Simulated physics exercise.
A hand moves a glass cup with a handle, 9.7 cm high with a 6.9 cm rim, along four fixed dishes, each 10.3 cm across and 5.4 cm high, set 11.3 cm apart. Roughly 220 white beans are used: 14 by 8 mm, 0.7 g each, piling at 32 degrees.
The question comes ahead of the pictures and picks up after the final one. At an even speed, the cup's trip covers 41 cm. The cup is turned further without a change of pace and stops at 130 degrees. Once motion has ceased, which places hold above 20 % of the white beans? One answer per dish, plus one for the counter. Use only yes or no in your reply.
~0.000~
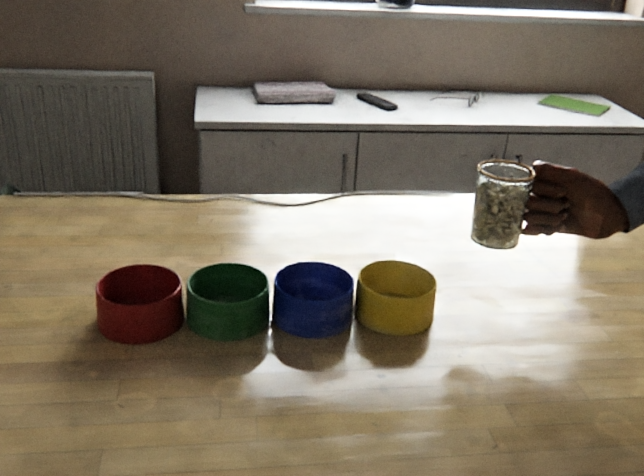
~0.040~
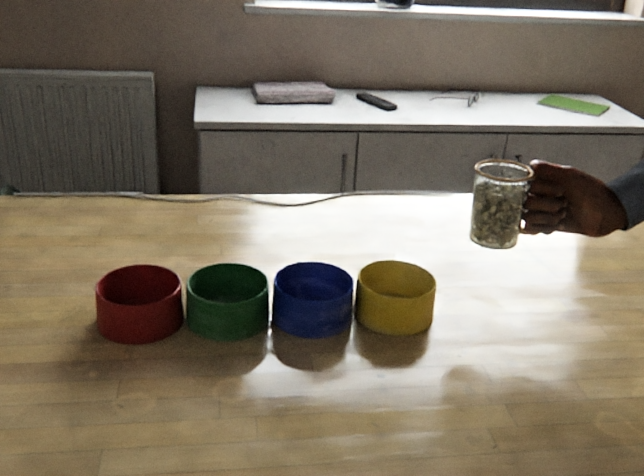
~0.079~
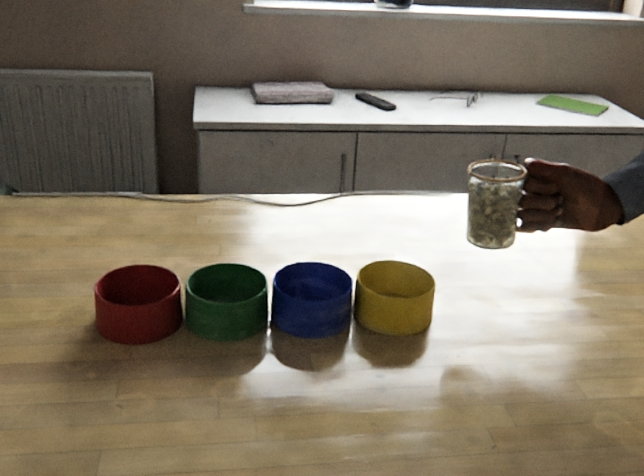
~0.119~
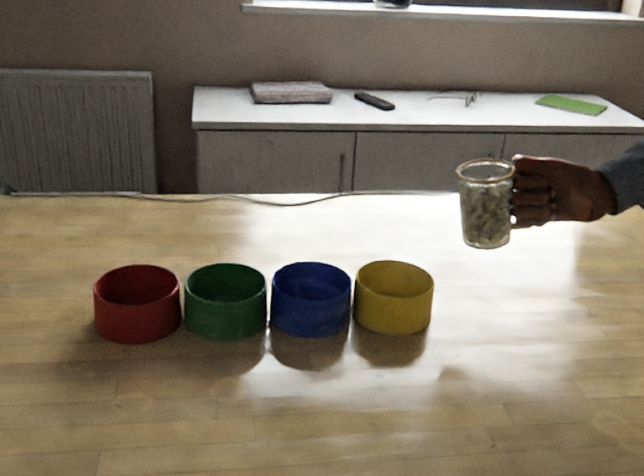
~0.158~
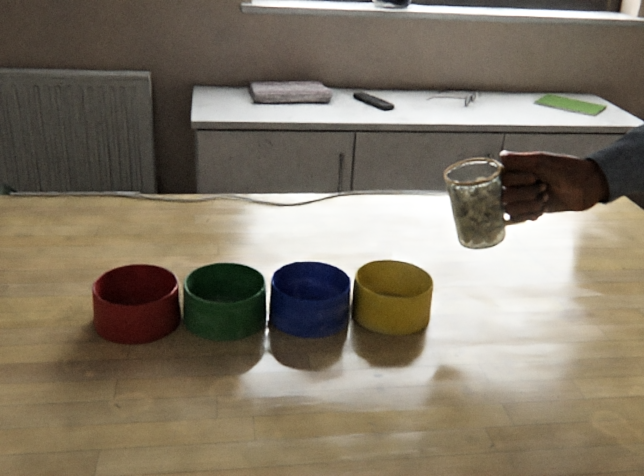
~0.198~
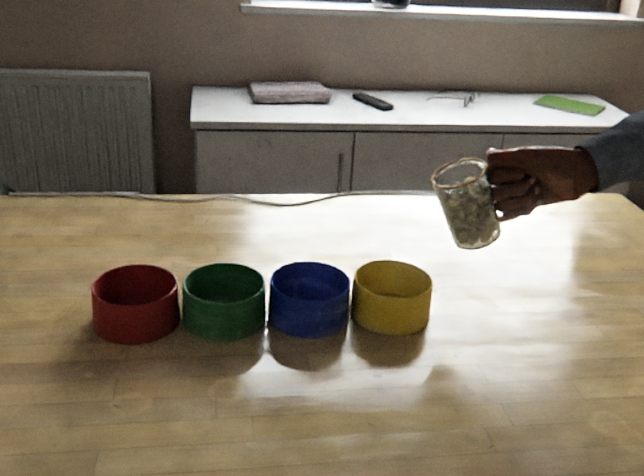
Red: No; blue: Yes; green: Yes; yellow: No; counter: No.
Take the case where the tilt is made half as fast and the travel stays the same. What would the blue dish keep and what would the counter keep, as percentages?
In that case blue 0, counter 0.
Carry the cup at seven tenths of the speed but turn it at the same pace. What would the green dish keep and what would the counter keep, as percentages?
Shares: Green 0, counter 0.
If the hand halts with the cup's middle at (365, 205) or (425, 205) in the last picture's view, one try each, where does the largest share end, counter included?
Blue; yellow.
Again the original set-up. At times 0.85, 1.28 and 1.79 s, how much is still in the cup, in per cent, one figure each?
Roughly 55, then 0, then 0.
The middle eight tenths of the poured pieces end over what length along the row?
The stretch is around 15 cm long.
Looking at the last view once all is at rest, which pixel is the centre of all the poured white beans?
My guess is close to (251, 309).
Then, at 0.85 s, tilt 129 degrees; cup holds 55 %, blue 35 %.
After 1.28 s, tilt 130 degrees; cup holds 0 %, blue 45 %, green 45 %.
After 1.79 s, tilt 130 degrees; cup holds 0 %, blue 45 %, green 45 %.
In the end, at 2.6 s, red 0 %, blue 45 %, green 45 %, yellow 0 %, counter 10 %.
